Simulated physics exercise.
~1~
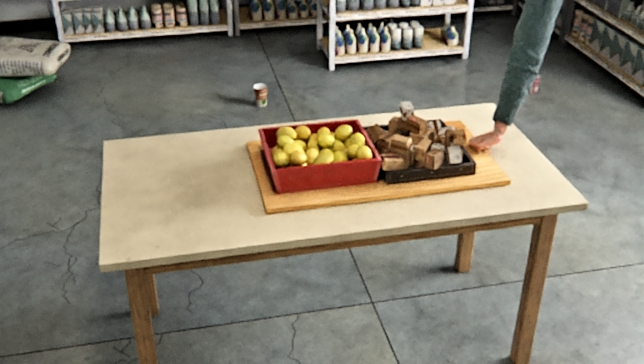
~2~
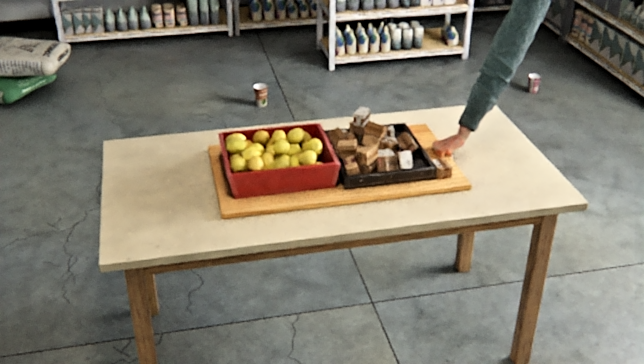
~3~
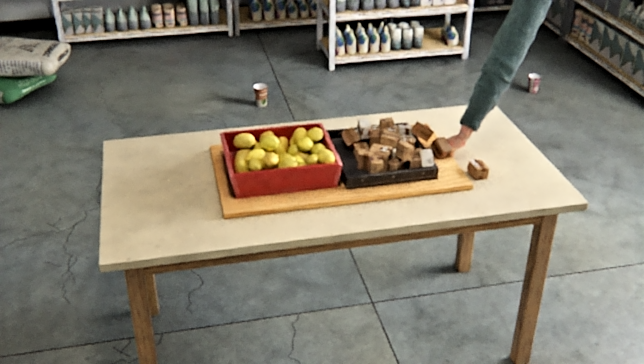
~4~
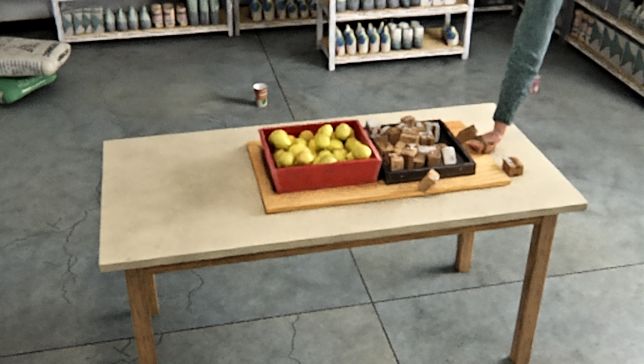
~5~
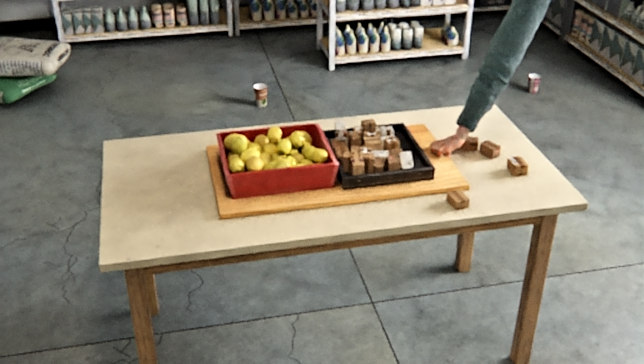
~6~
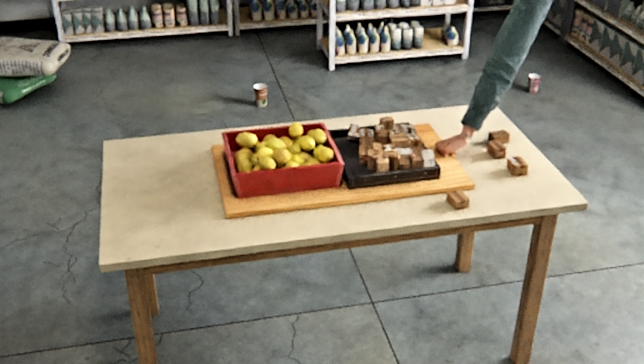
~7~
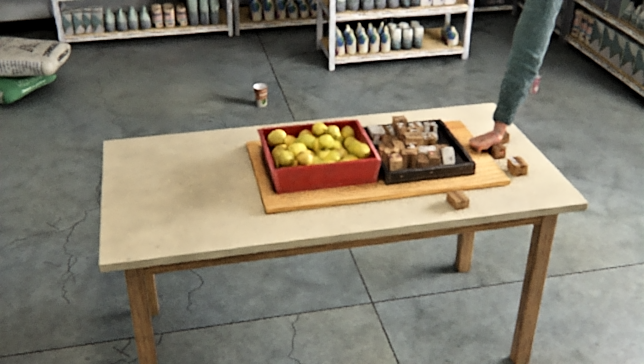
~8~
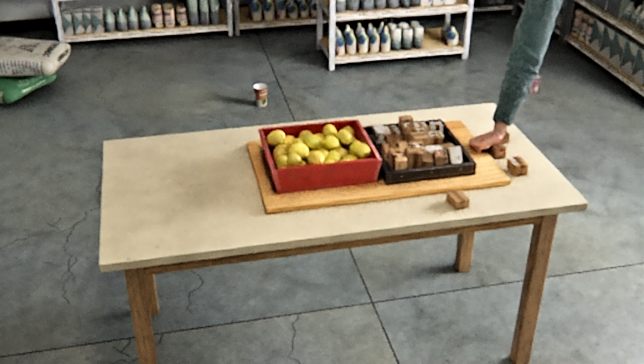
Shop table with a hand sliding a board left and right, lemons staying in the red box, small brown parcels spilling from the black.
